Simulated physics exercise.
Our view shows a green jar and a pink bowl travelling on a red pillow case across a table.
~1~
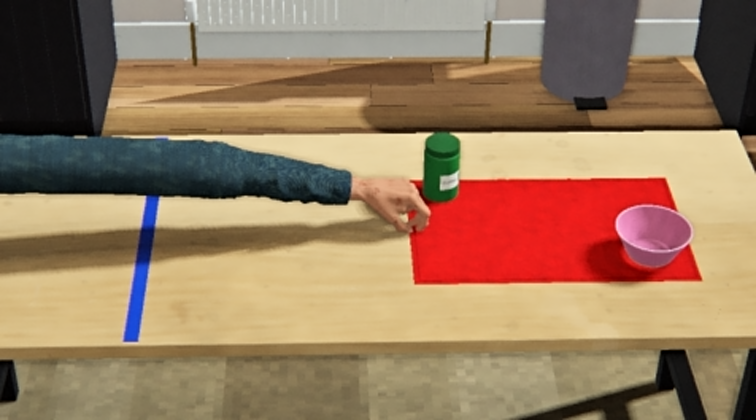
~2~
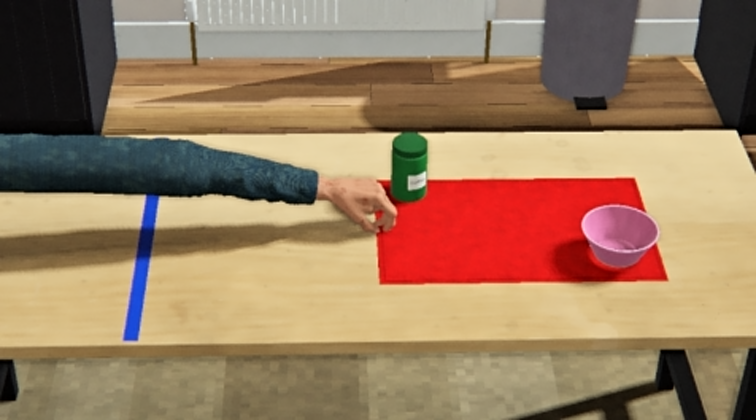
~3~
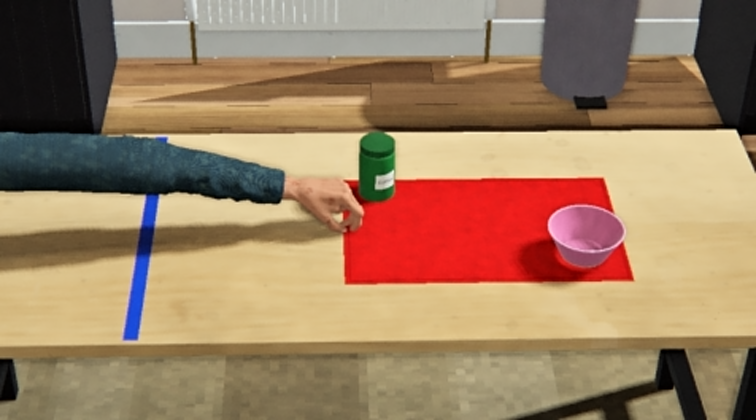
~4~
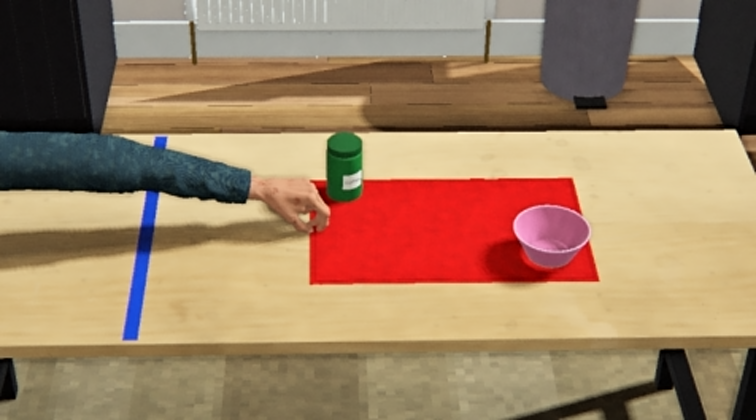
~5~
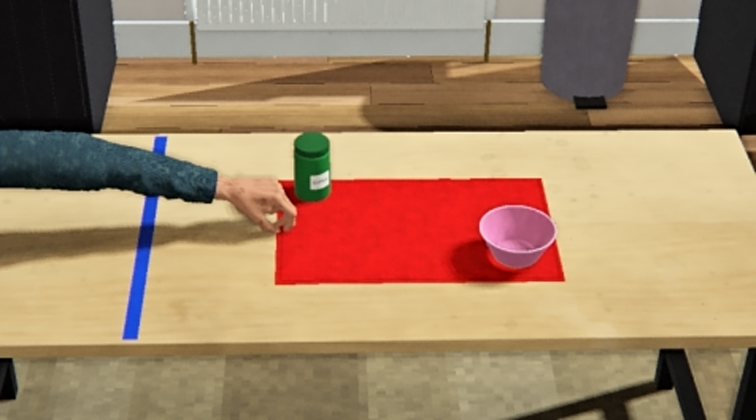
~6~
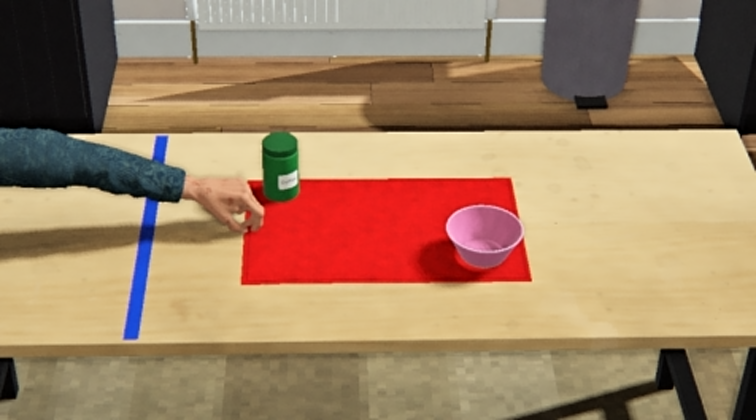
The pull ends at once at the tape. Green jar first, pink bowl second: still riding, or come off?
Green jar - came off; pink bowl - still riding.
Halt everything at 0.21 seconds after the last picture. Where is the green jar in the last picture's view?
It is at roughly (152, 168).
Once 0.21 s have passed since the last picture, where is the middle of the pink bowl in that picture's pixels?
Its middle lies around (350, 242).
Then, 0.10 s after the last picture, hem short of the tape; green jar on the cloth near (216, 167); pink bowl on the cloth near (416, 242).
Then, 0.21 s after the last picture, hem at the tape; green jar ahead of the hem near (152, 168); pink bowl on the cloth near (350, 242).
At rest, hem at the tape; green jar knocked over near (46, 178); pink bowl on the cloth near (312, 242). The green jar leaves the cloth and the pink bowl stays on the cloth.
